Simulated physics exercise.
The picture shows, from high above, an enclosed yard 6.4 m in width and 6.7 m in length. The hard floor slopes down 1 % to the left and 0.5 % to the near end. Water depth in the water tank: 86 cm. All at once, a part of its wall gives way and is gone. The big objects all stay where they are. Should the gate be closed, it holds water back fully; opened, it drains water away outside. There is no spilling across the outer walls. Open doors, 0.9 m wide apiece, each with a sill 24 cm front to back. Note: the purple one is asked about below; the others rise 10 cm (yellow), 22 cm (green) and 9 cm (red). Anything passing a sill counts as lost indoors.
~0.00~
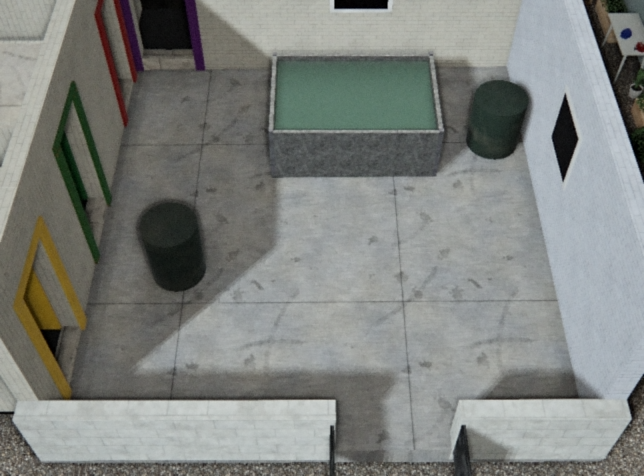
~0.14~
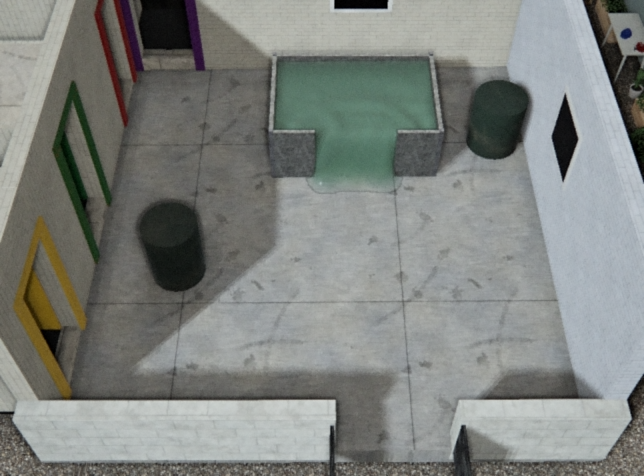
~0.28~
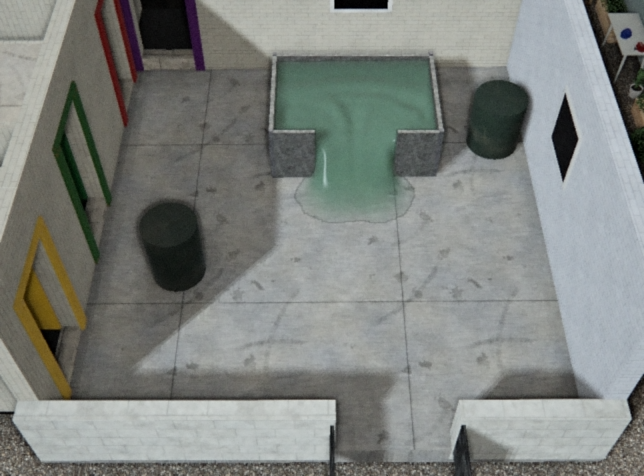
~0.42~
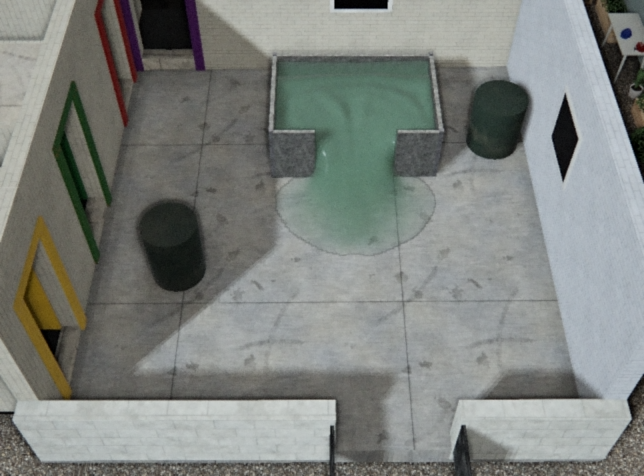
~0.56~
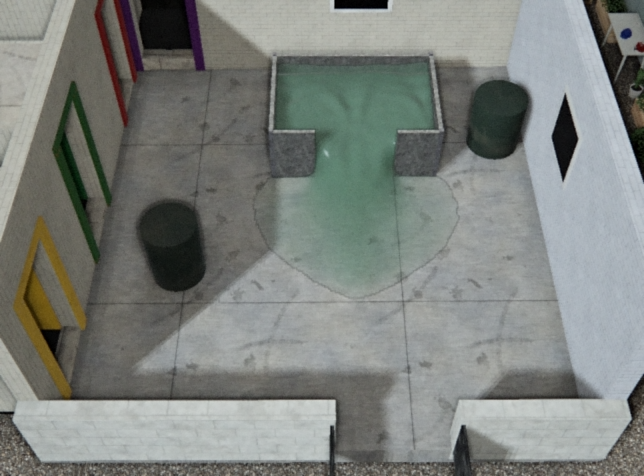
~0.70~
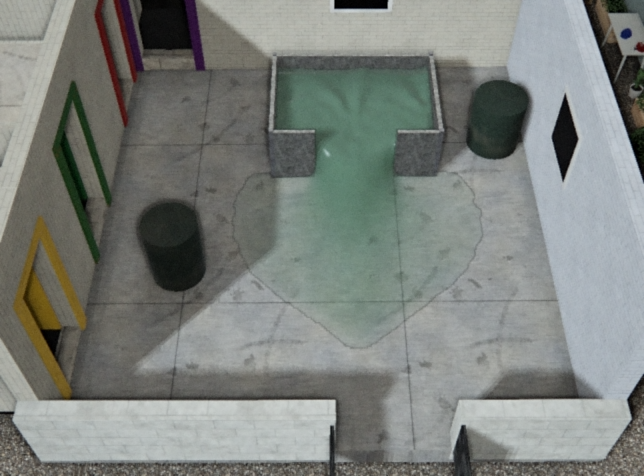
Green water fills a grey stone tank against the back wall of an enclosed paved yard, seen from high above by a camera that stays still. Two dark green cylinders stand on the floor, with yellow, green, red and purple doorways at left and a pale wall at right. Part of the tank's front wall vanishes, and water pours through the gap, spreading forward and sideways in a widening, thinning sheet.
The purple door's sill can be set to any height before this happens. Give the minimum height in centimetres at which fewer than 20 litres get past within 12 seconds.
7.5 cm.
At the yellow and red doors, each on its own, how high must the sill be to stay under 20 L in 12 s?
You'd want some 15 cm at yellow and some 6.5 cm at red.
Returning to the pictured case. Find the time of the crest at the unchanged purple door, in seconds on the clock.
Crest at t of about 6.5 s.
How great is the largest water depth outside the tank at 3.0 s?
Close to 36 centimetres.
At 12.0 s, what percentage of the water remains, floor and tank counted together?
What remains is some 66 per cent of the water.
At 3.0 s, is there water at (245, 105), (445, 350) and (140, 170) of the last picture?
One by one: Clear, drenched, clear.
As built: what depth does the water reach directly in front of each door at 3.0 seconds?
Door by door, in centimetres - yellow 16, green 5, purple 0, red 0.
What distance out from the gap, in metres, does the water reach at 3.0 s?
Near 5.6 metres, give or take.
After 1.4 s water covers 45 % of the floor, deepest (39 cm) near (349, 186); it has not reached the purple door.
After 3.0 s water covers 55 % of the floor, deepest (36 cm) near (61, 433); it has not reached the purple door.
After 12.0 s water covers 100 % of the floor, deepest (11 cm) near (61, 433); 9 cm at the purple door, 0 litres in over its 24 cm sill.
At the purple door as built, the water arrived by 5.6 s and peaked near 13 cm at 6.4 s.
Run again over the same 12 s with other heights there, 33 litres in over 6.5 cm, 7 litres over 9 cm. The limit of 20 litres is kept from about 7.5 cm up.
